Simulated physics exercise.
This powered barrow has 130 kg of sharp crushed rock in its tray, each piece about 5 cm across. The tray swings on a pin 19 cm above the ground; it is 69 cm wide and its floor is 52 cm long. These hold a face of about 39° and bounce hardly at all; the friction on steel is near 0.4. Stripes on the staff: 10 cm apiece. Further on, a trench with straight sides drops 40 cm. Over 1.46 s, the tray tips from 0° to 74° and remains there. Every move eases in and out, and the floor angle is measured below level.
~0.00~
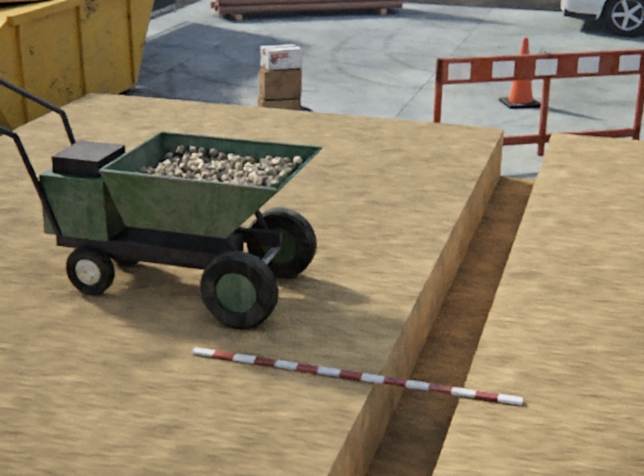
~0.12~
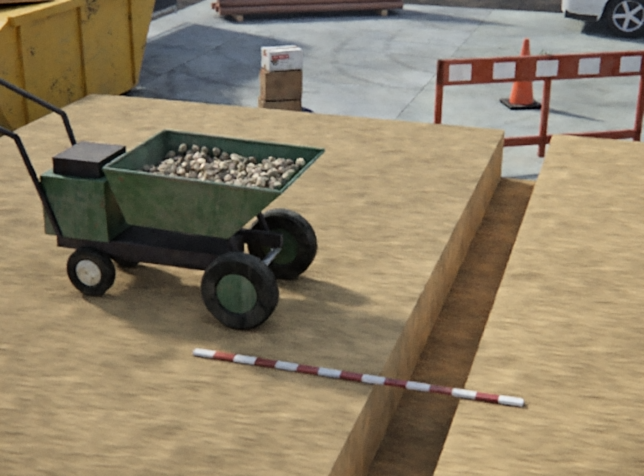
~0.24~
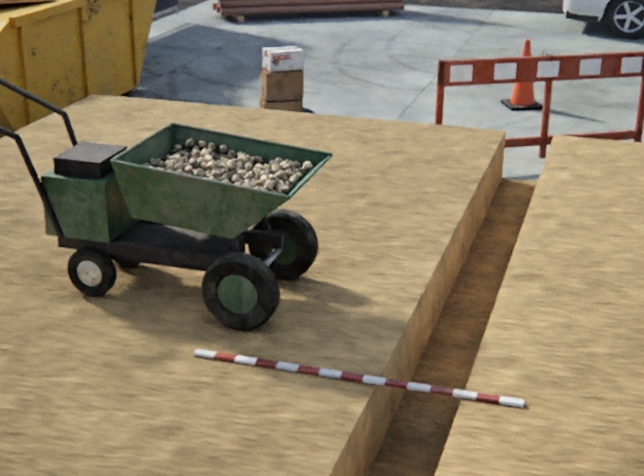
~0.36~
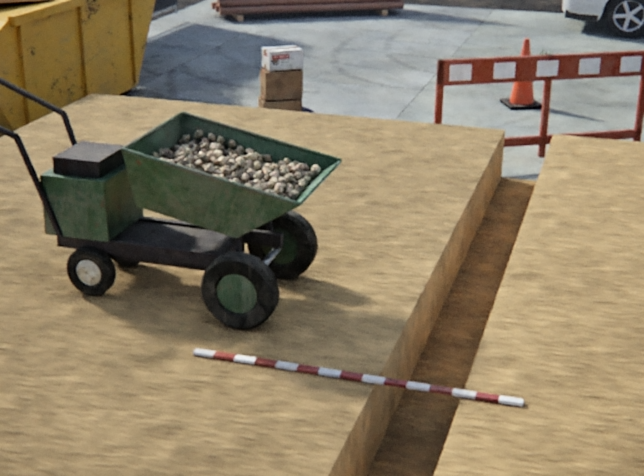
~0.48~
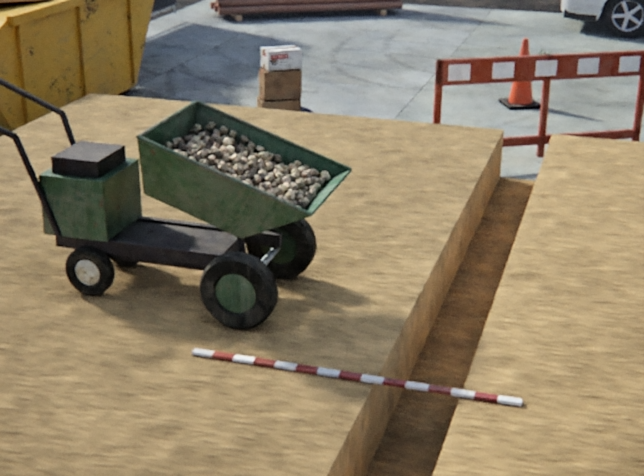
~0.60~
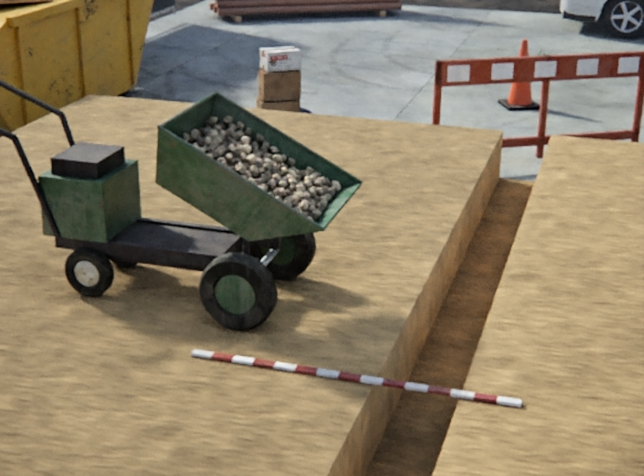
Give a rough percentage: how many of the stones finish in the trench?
70 %.
After 1.1 s the floor is at 63°; 100 % in the tray; the foremost stones are at (363, 277).
After 1.6 s the floor is at 74°; 55 % in the tray, 20 % short of the trench, 25 % in the trench; the foremost stones are at (469, 363).
After 1.9 s the floor is at 74°; 20 % in the tray, 22 % short of the trench, 57 % in the trench; the foremost stones are at (472, 397).
After 3.9 s the floor is at 74°; 9 % in the tray, 21 % short of the trench, 70 % in the trench; the foremost stones are at (480, 375).
